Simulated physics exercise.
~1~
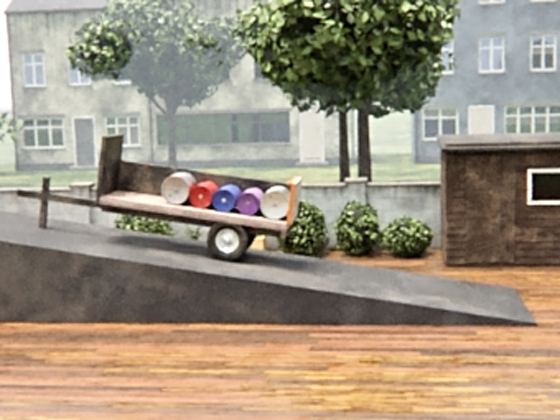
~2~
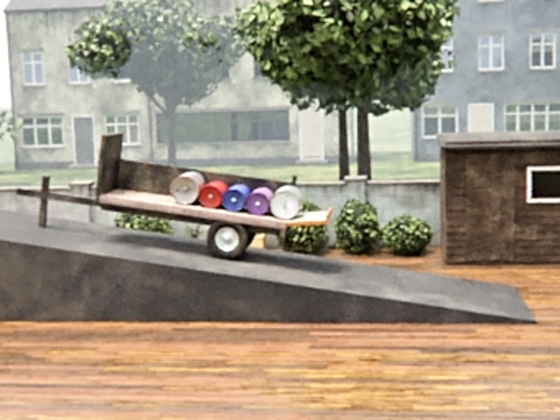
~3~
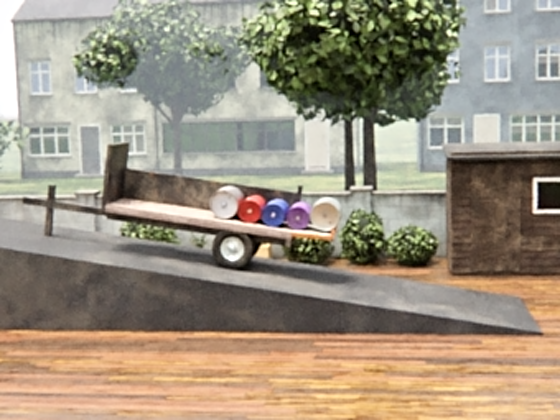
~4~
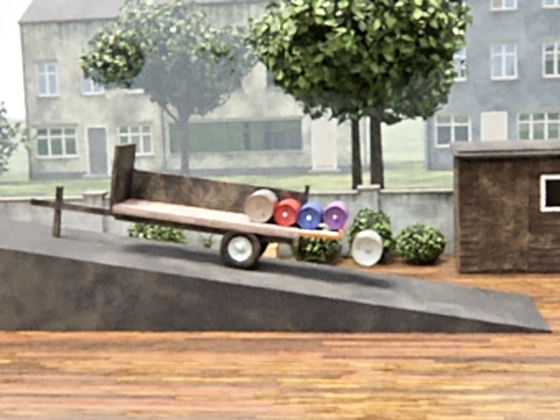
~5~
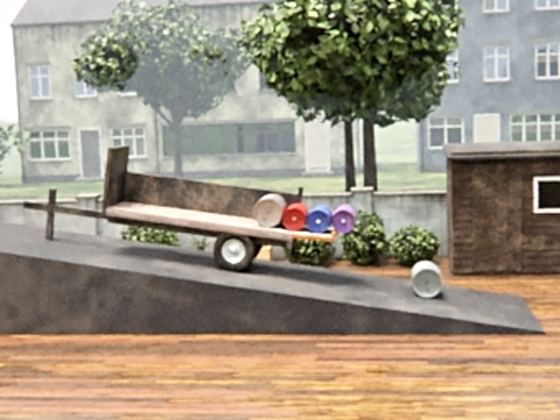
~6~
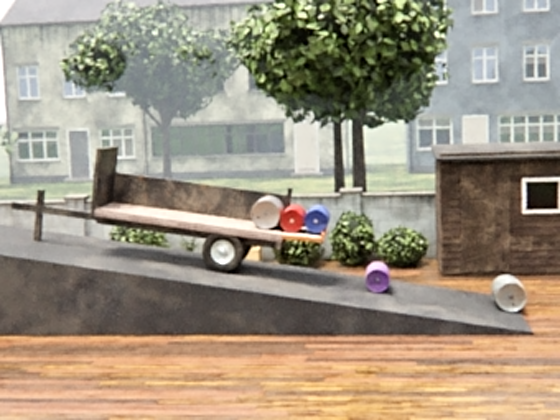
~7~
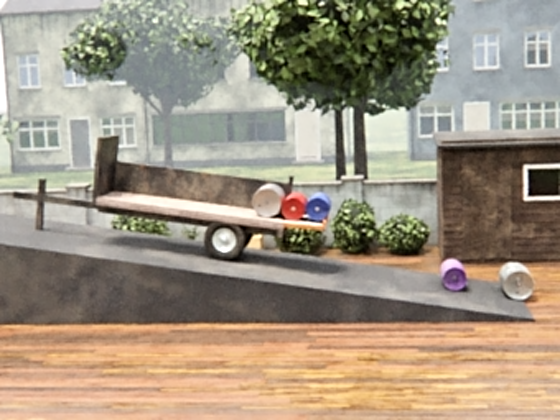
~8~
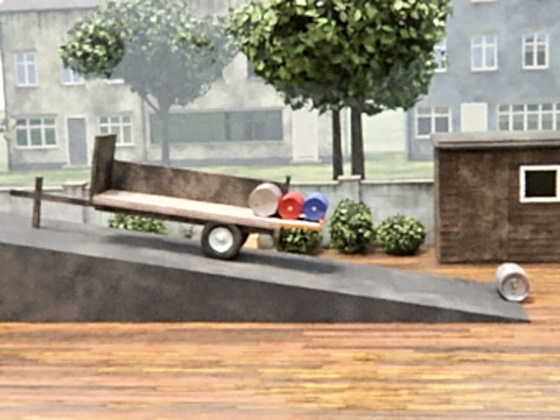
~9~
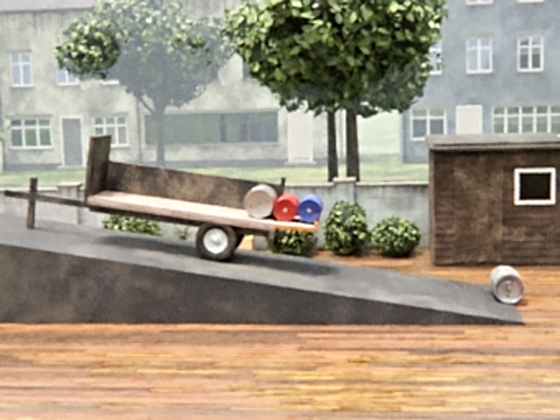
Five kegs roll right as the tailgate drops; two fall off, three stay aboard.
